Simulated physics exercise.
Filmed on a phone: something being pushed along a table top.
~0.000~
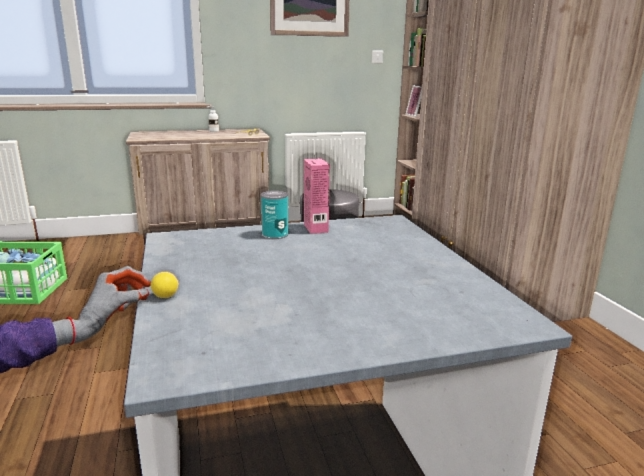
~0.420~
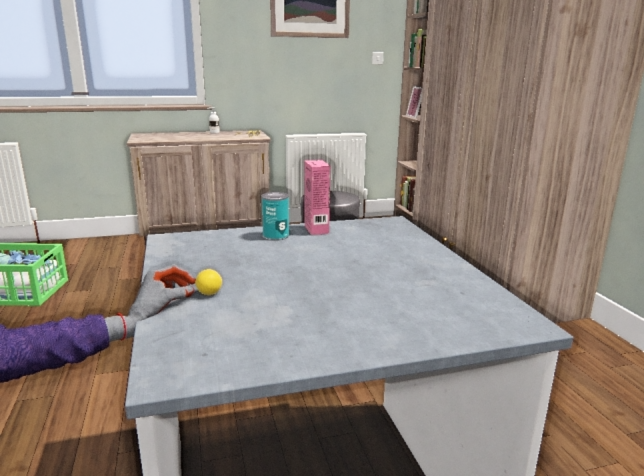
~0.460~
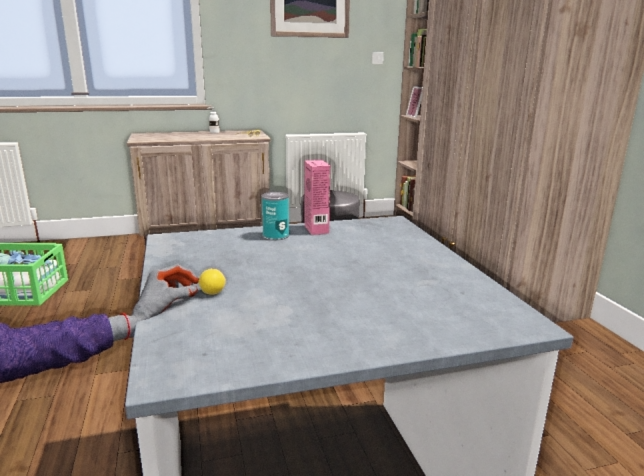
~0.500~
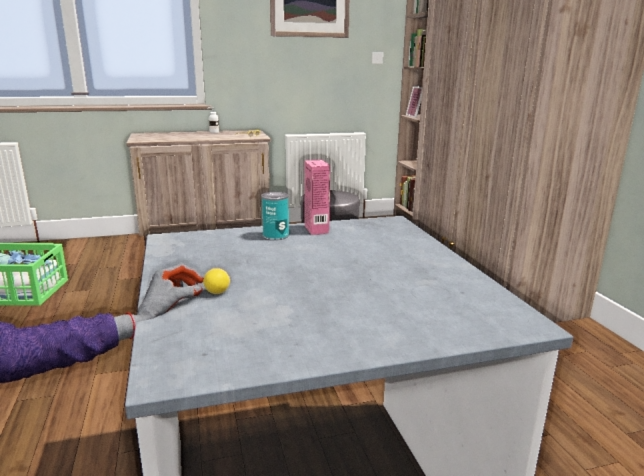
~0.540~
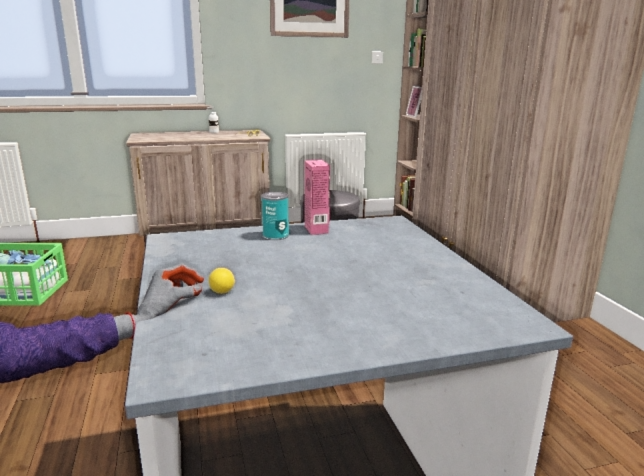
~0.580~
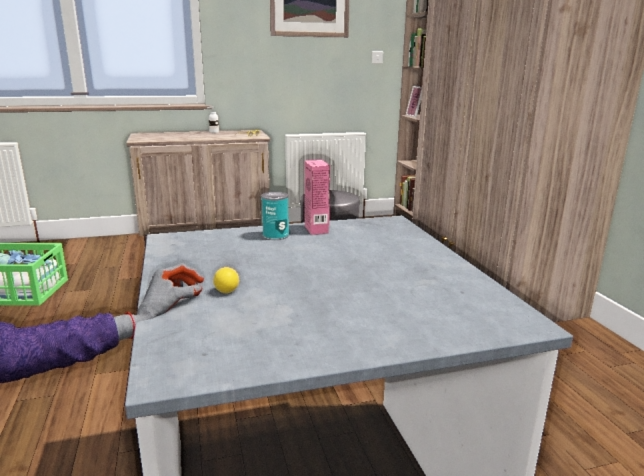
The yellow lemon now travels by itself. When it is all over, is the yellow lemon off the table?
The yellow lemon stays on the table.
After 0.68 s, yellow lemon shifted about its own width near (236, 279).
After 0.88 s, yellow lemon shifted about its own width near (250, 278).
After 1.38 s, yellow lemon shifted about its own width near (254, 277).
In the end (1.9 s), moved from the start, yellow lemon. At the end, from the last picture's camera, yellow lemon near (254, 277).
